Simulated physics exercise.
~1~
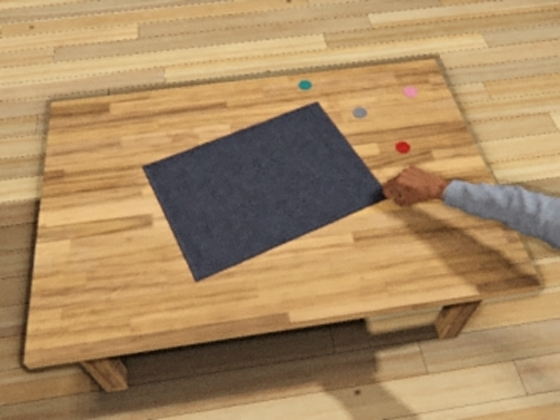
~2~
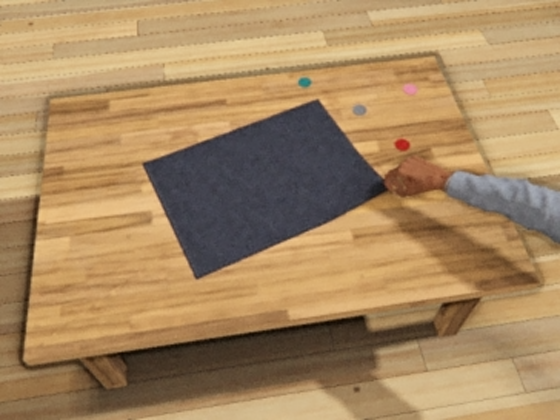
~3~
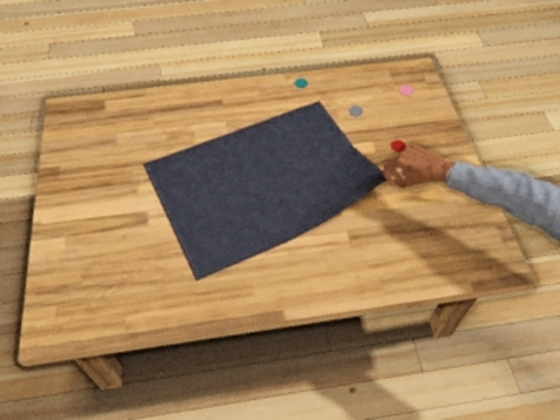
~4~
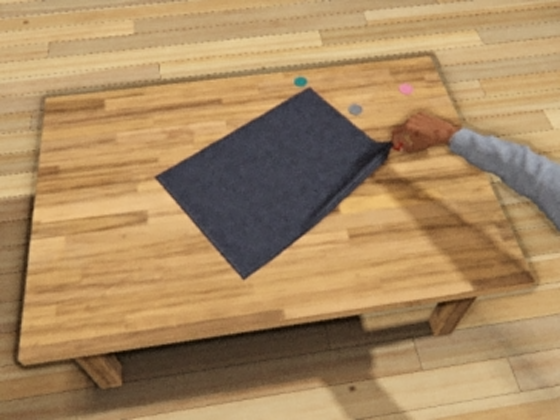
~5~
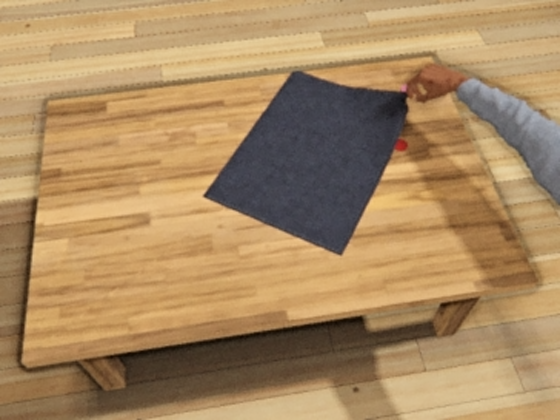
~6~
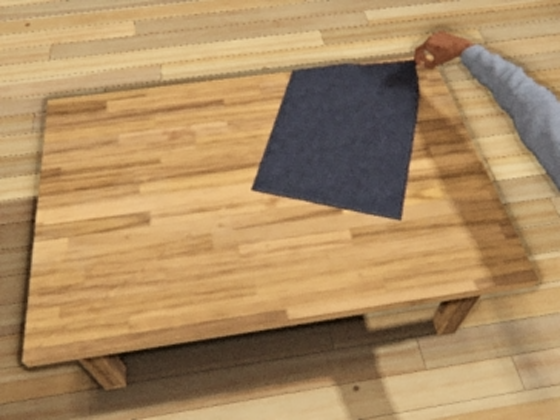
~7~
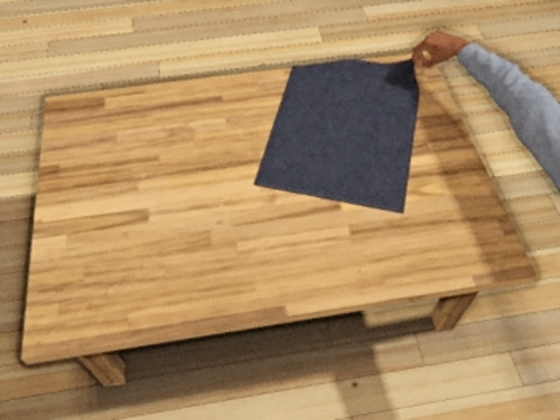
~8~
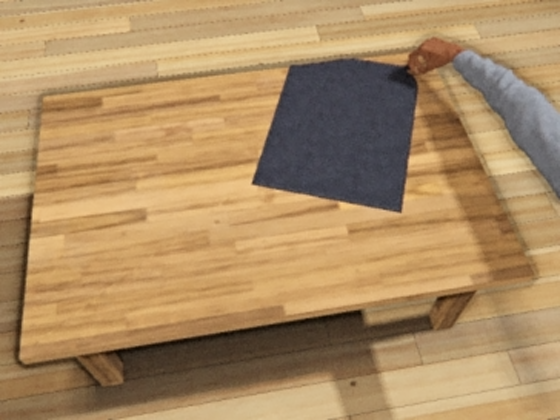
A hand dragging a dark cloth by its corner up and right across a wooden table, covering four small coloured discs.
